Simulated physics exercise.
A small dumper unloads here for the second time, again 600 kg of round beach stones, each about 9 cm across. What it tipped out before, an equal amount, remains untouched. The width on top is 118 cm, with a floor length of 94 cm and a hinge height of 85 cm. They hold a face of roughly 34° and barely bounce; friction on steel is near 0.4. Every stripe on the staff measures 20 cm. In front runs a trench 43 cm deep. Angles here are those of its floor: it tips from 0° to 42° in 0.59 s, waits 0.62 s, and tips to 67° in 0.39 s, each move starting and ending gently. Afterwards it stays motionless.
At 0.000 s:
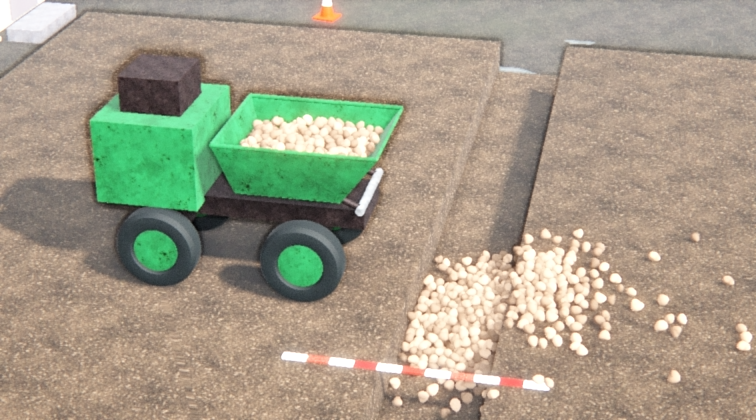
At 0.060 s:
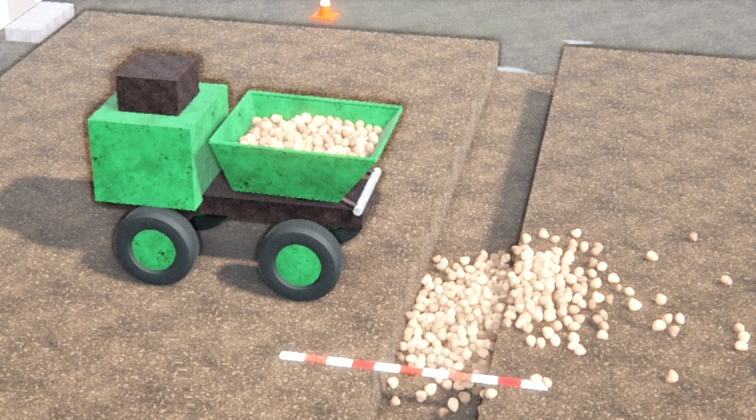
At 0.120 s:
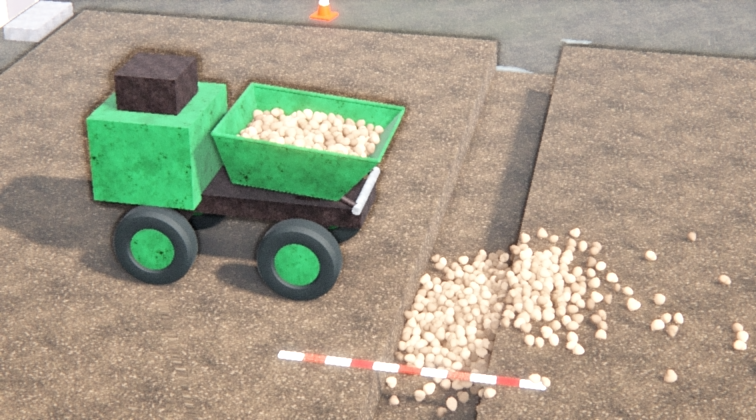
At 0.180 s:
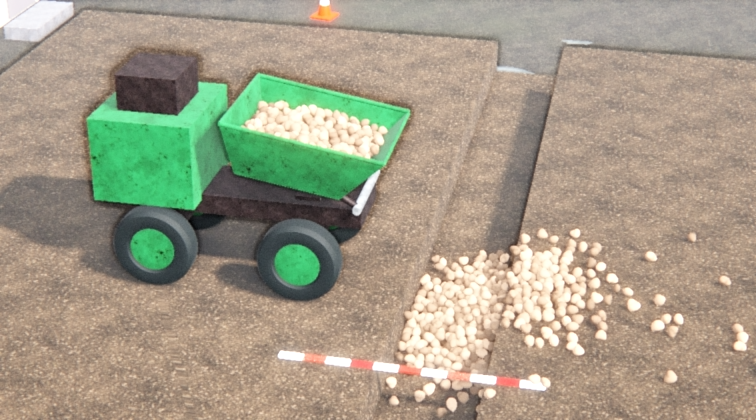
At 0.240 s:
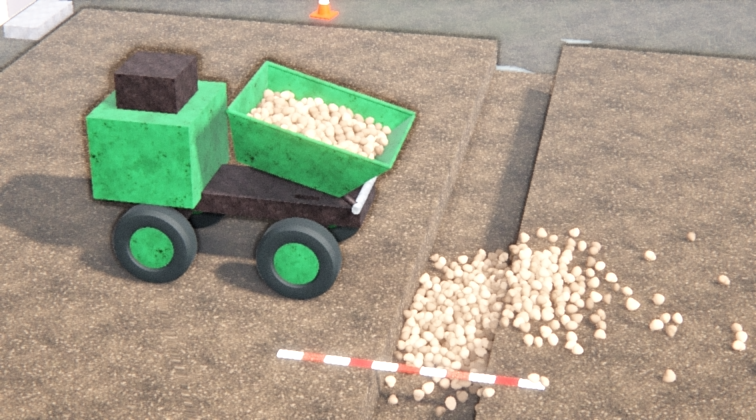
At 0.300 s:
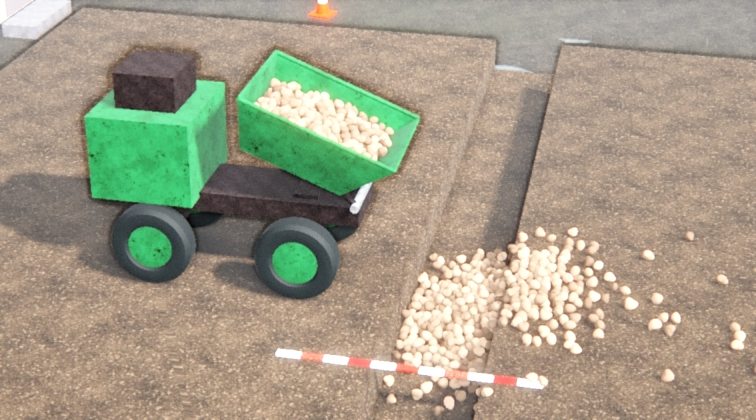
The green dumper's open bed, loaded with round, pale stones, tilted up steadily at its cab end while the truck stayed put beside a trench, where an earlier heap of similar stones lay still.
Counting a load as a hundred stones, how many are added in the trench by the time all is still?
Some 91 are added.
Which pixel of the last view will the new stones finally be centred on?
The centre sits about (467, 301).
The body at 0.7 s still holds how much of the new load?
Some 100 %, roughly, is held.
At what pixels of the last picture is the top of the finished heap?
I'd put the top near (524, 278).
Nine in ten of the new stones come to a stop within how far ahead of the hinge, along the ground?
I'd say close to 130 centimetres ahead of it.
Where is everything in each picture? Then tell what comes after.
The first picture shows lip at (376, 160), floor tilted 0°, highest stones at (329, 131). The earlier load is highest near (540, 284), 11 cm above ground level, 76 % in the trench, 24 % past the trench.
The second picture shows lip at (376, 160), floor tilted 1°, highest stones at (321, 130); the stones move at 0.4 m/s on average.
The third picture shows lip at (378, 162), floor tilted 5°, highest stones at (301, 123); the stones move at 0.8 m/s on average.
In the fourth picture, the body is at 9°, its lip at (384, 165); the top of the load is at (273, 114); the stones move at 1.1 m/s on average.
In the fifth picture, the body is at 15°, its lip at (390, 167); the top of the load is at (275, 102); the stones move at 1.2 m/s on average.
In the sixth picture, the body is at 22°, its lip at (395, 172); the top of the load is at (281, 91); the stones move at 1.3 m/s on average.
After 0.4 s the floor is at 35°; in per cent of one load, 100 in the body, 76 in the trench, 24 past the trench; the foremost stones are at (727, 315).
After 0.7 s the floor is at 42°; in per cent of one load, 100 in the body, 76 in the trench, 24 past the trench; the foremost stones are at (727, 315).
After 2.0 s the floor is at 67°; in per cent of one load, 49 in the body, 126 in the trench, 24 past the trench; the foremost stones are at (727, 315).
After 4.9 s the floor is at 67°; in per cent of one load, 0 in the body, 167 in the trench, 32 past the trench; the foremost stones are at (727, 315). Net gain in the trench, 91.
